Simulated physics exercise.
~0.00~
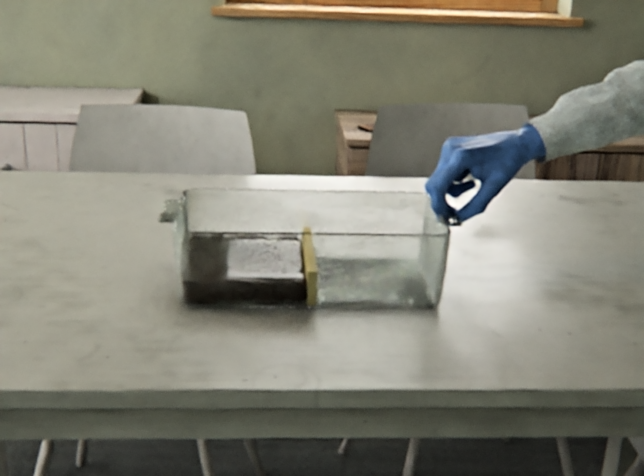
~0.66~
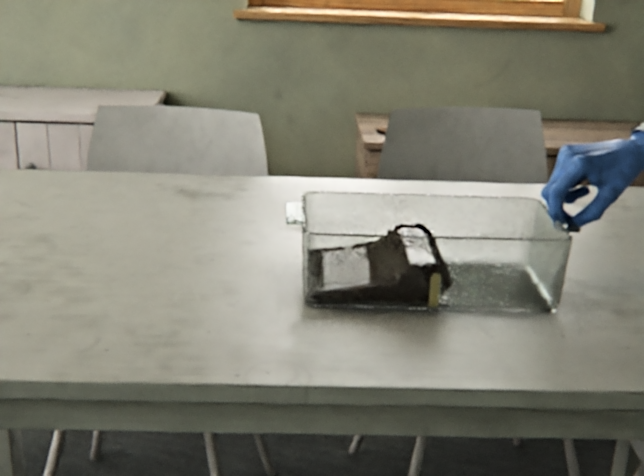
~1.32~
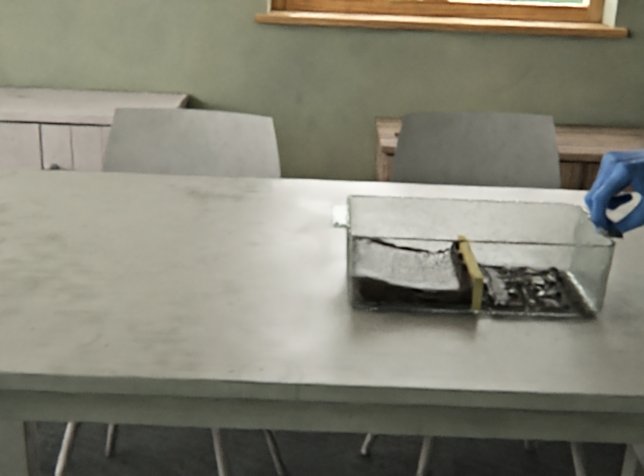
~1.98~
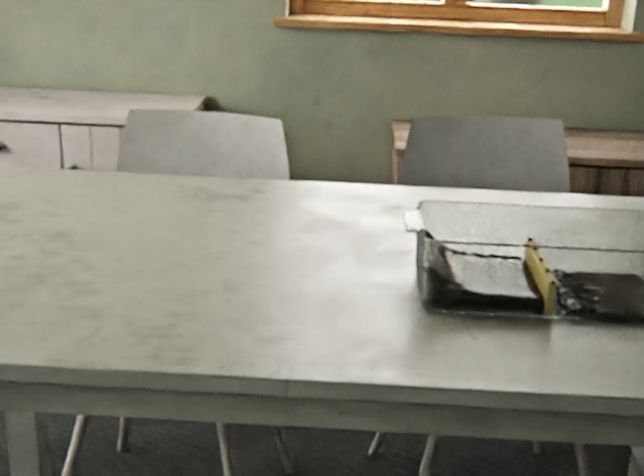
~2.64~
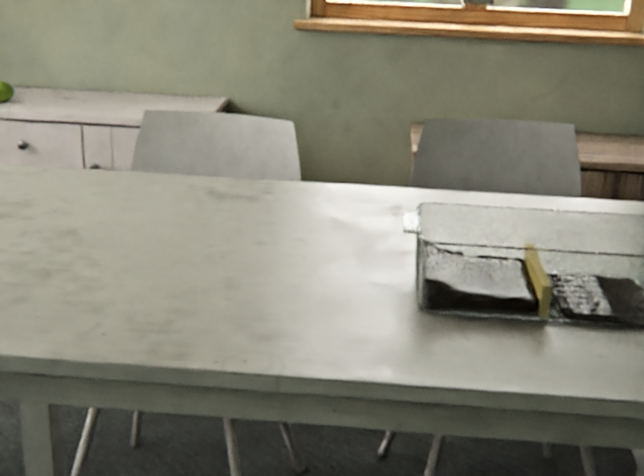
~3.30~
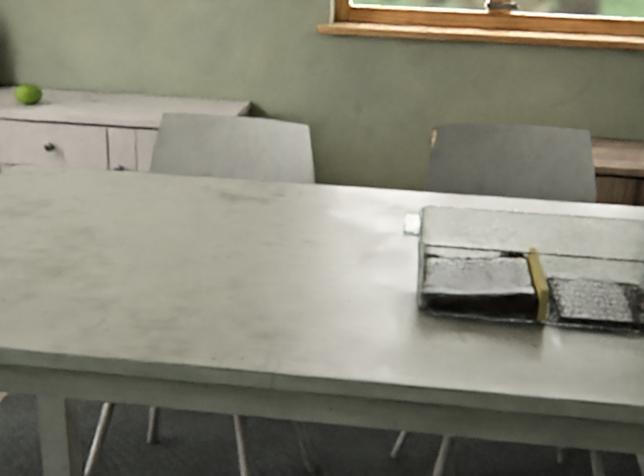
The clip shows a blue-gloved hand at the rim of a clear oblong tub with a yellowish divider, moving right across a grey table as dark liquid sloshes and some crosses over, ending with the tub still, most liquid left of the divider and a smaller share right.
